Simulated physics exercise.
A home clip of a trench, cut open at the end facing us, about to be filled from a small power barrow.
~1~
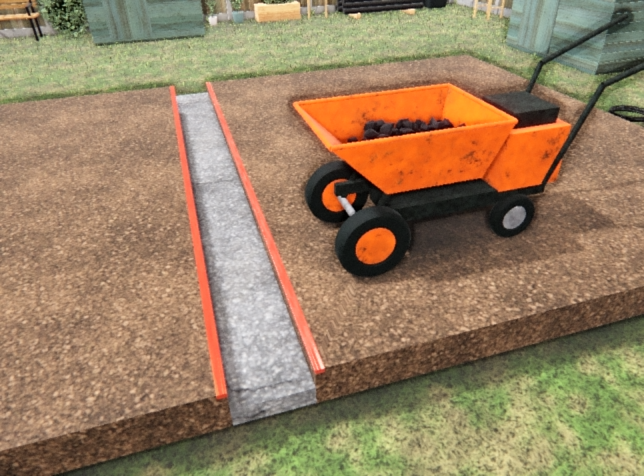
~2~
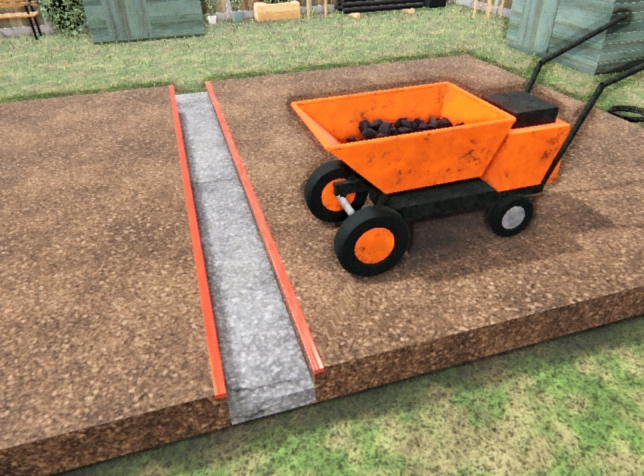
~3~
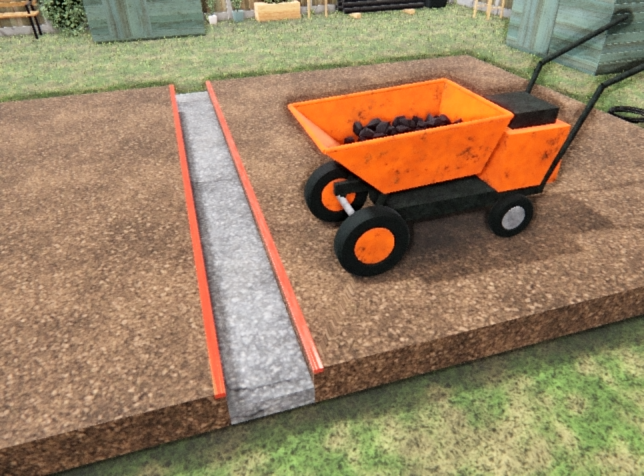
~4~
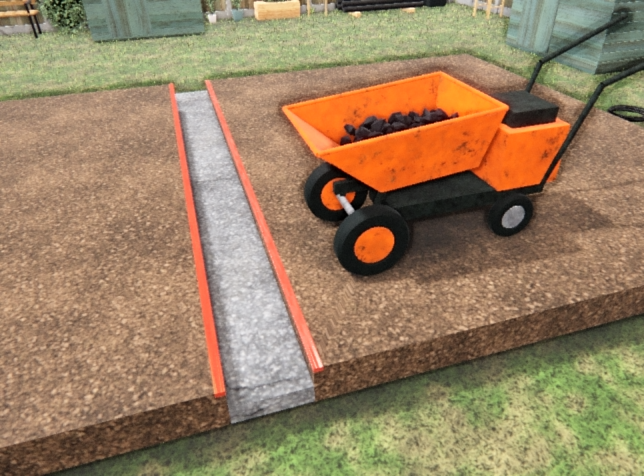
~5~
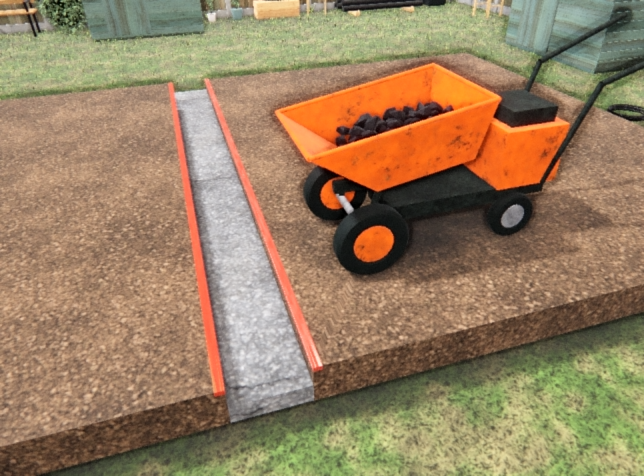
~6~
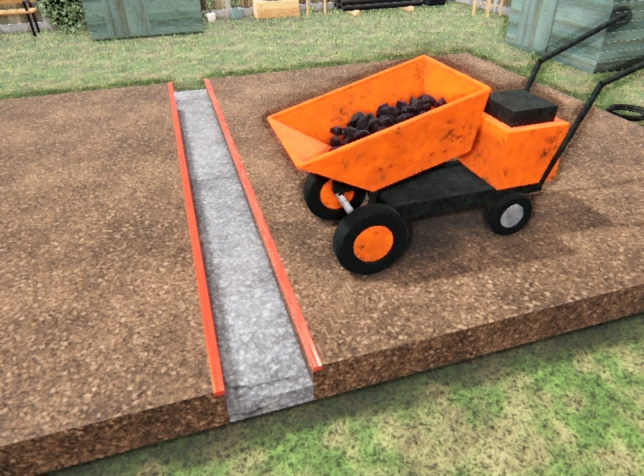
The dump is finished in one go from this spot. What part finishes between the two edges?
It catches more than half.
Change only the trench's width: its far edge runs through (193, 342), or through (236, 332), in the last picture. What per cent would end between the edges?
Roughly 90 per cent, and 40 per cent.
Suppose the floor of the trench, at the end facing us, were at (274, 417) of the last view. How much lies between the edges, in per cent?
Roughly 100 in a hundred.
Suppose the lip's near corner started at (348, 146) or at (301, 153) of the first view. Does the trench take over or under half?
First the larger part, then the smaller part.
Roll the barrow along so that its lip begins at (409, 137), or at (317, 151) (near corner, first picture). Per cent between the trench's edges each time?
First some 60, then 60 per cent.
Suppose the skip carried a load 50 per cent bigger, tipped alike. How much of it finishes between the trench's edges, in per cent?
Some 70 per cent.
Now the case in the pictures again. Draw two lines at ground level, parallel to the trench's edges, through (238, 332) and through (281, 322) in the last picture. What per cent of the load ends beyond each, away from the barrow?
In turn 50 and 90 in a hundred.
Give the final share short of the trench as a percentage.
Close to 0 per cent.
Soon after the last picture, skip tipped steeply; all in the skip.
A little later, skip tipped right over; about half in the skip; about half in or heaped over the trench; a small part beyond it.
Later still, skip tipped right over; a small part in the skip; most in or heaped over the trench; about a quarter beyond it.
At rest, skip tipped right over; a small part in the skip; most in or heaped over the trench; about a quarter beyond it.
